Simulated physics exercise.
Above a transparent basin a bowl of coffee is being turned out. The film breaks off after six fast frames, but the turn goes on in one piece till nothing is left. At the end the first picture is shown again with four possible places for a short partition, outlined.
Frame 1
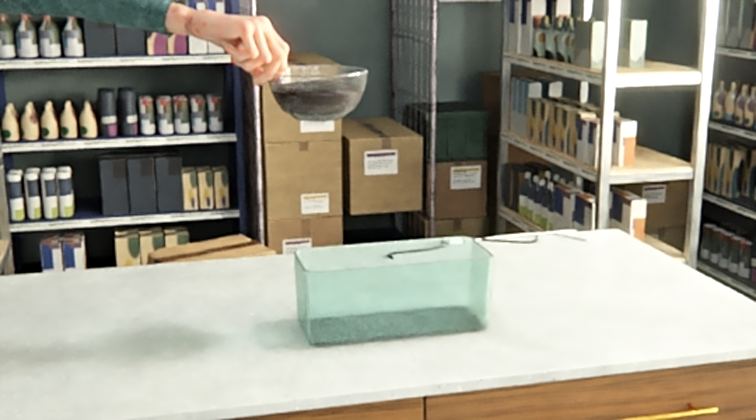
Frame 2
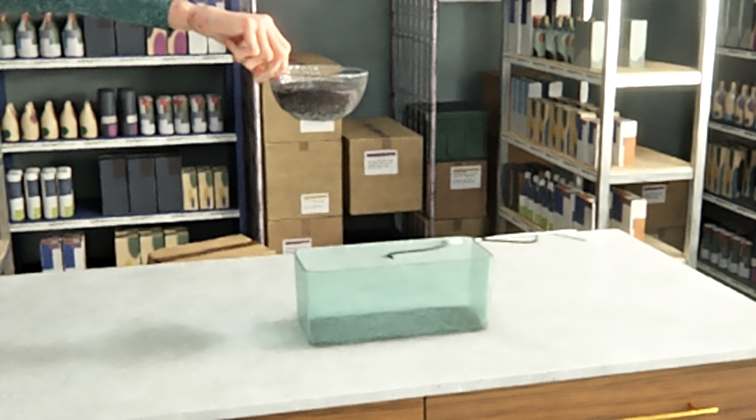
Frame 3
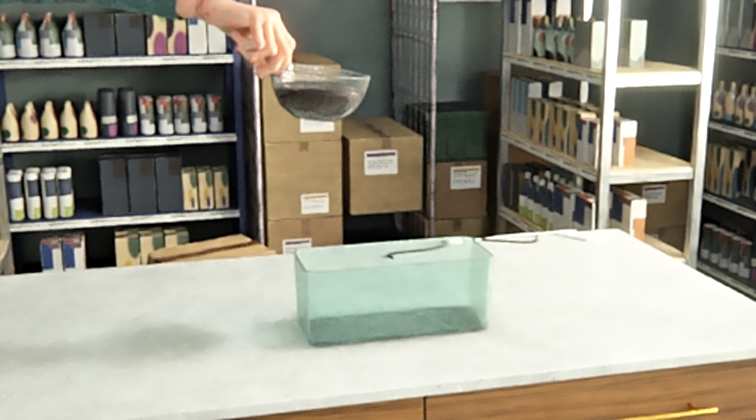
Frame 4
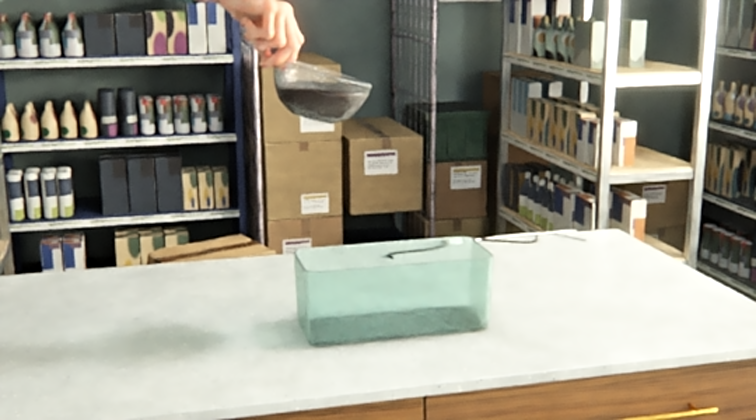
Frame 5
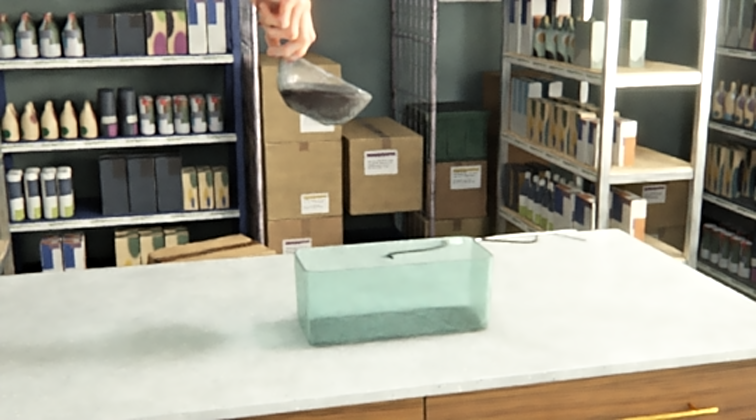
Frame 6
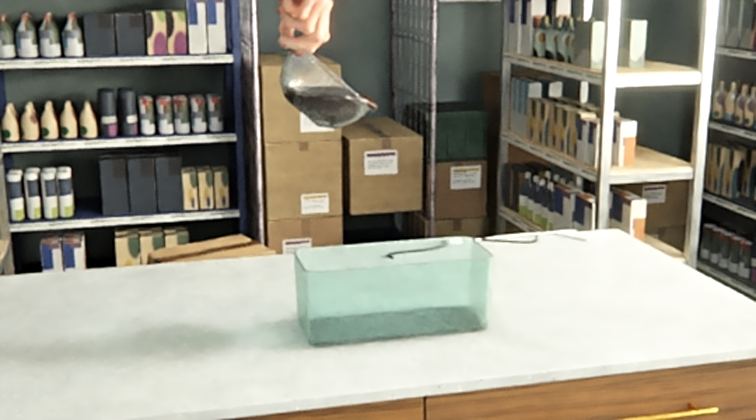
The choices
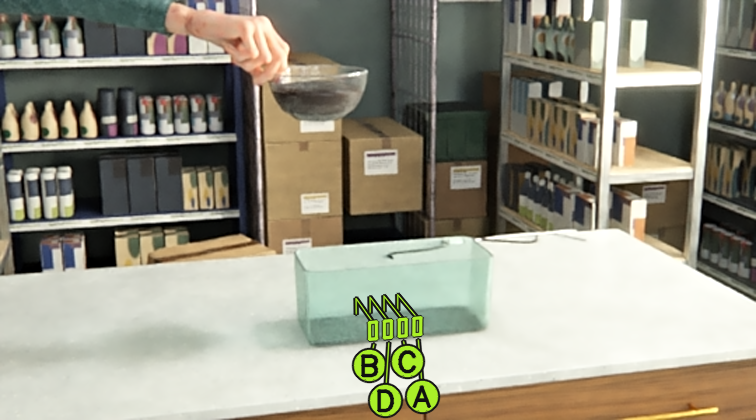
At the start, a hand holds a clear glass bowl of dark coffee upright above a transparent, green-tinted basin on a pale counter, with stocked shelves and boxes behind. The hand then tilts the bowl steadily to the right, and by the close the coffee is just over its lowered lip.
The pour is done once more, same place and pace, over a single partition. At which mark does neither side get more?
Go for A.
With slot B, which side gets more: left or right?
The right one.
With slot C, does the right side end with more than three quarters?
No.
On the marked copy, A at (418, 339); B at (373, 344); C at (403, 341); D at (388, 342).
With A, about 50 % ends left of the wall and 46 % right of it; 4 % is lost outside.
With B, about 19 % ends left of the wall and 77 % right of it; 4 % is lost outside.
With C, about 36 % ends left of the wall and 61 % right of it; 3 % is lost outside.
With D, about 27 % ends left of the wall and 69 % right of it; 4 % is lost outside.
